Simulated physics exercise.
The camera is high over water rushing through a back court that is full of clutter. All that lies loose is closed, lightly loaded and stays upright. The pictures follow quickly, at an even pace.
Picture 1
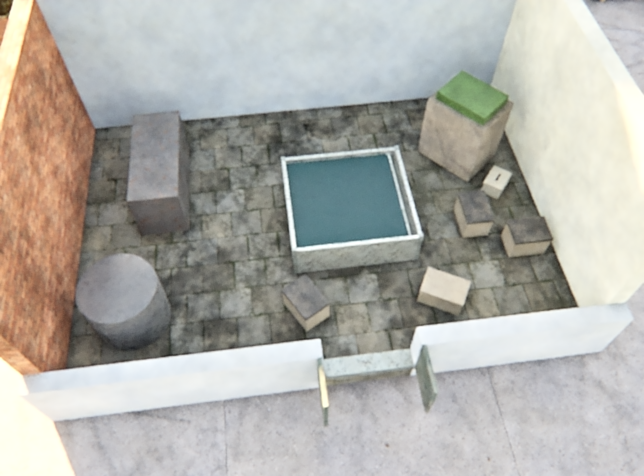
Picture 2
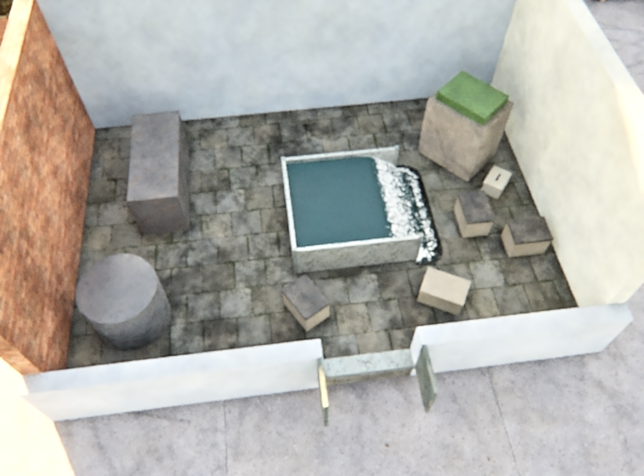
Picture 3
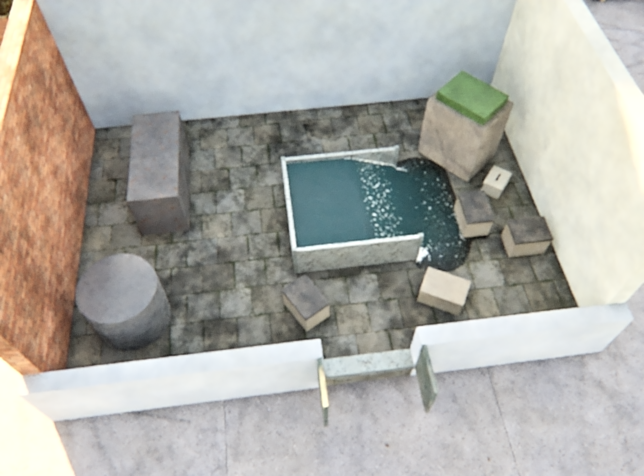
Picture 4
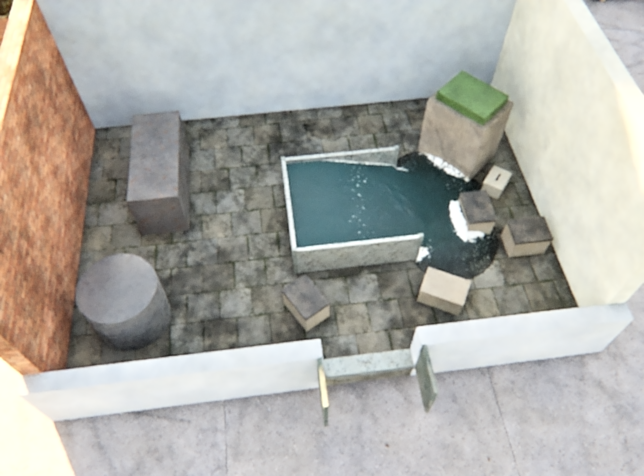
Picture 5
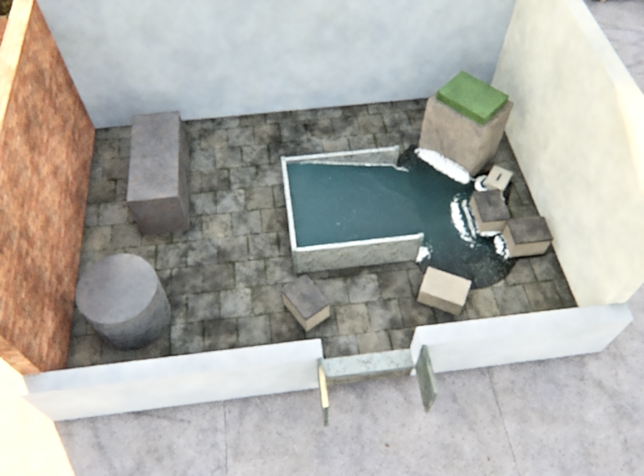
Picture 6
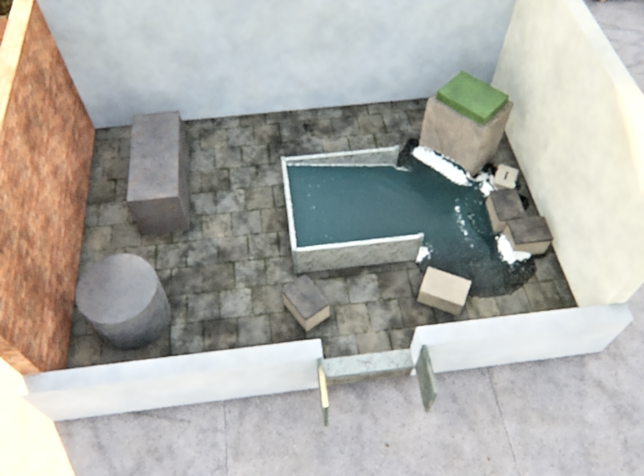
A walled, stone-paved courtyard with a reddish wall on the left and pale walls elsewhere is seen from high above by a still camera. A grey block and grey cylinder stand at left, a white-rimmed tank of teal water in the middle, and a green-topped block and small boxes at right. The tank's right side opens, foaming water spreads rightward around the boxes, and a few shift slightly right.
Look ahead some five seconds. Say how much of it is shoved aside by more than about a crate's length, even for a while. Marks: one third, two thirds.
It is at least two thirds.
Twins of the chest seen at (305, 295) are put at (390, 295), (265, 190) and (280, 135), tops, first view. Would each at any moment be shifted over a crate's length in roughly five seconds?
In turn: That far or more, short of that, never so far.
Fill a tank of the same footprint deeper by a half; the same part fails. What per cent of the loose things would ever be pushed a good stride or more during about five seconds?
Some 100 per cent.
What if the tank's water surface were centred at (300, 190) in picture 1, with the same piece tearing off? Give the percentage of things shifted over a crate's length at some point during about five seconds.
Near 100 in a hundred.
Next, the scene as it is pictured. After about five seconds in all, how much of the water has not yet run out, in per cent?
About 98 per cent.
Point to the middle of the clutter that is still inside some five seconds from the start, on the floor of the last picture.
Near (333, 278).
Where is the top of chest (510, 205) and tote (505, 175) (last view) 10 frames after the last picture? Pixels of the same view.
At about (556, 261) and (513, 149).
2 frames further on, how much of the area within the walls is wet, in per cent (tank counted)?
About 25 per cent.
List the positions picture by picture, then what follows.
The first picture shows a chest at (476, 206) rests on the ground; a tote at (498, 178), on the bottom; 0 of 5 have shifted.
The second picture shows a chest at (476, 206) rests on the ground; a tote at (498, 178), on the bottom; 0 of 5 have shifted.
The third picture shows a chest at (476, 206) rests on the ground; a tote at (498, 178) rests on the ground; 0 of 5 have shifted.
The fourth picture shows a chest at (478, 206) rests on the ground; a tote at (498, 178), on the bottom; 0 of 5 have shifted.
The fifth picture shows a chest at (491, 205), on the bottom, close to its start; a tote at (499, 178) rests on the ground; 1 of 5 have shifted.
The sixth picture shows a chest at (508, 204), on the bottom, a stride from its start; a tote at (506, 176) rests on the ground, close to its start; 2 of 5 have shifted.
A moment on, 1 of 5 are well off their spots; 1 afloat.
Next, 3 of 5 are well off their spots; 3 afloat.
Later, 4 of 5 are well off their spots; 1 afloat.
In the end, 5 of 5 are well off their spots, and 5 have been at some point; 1 afloat.
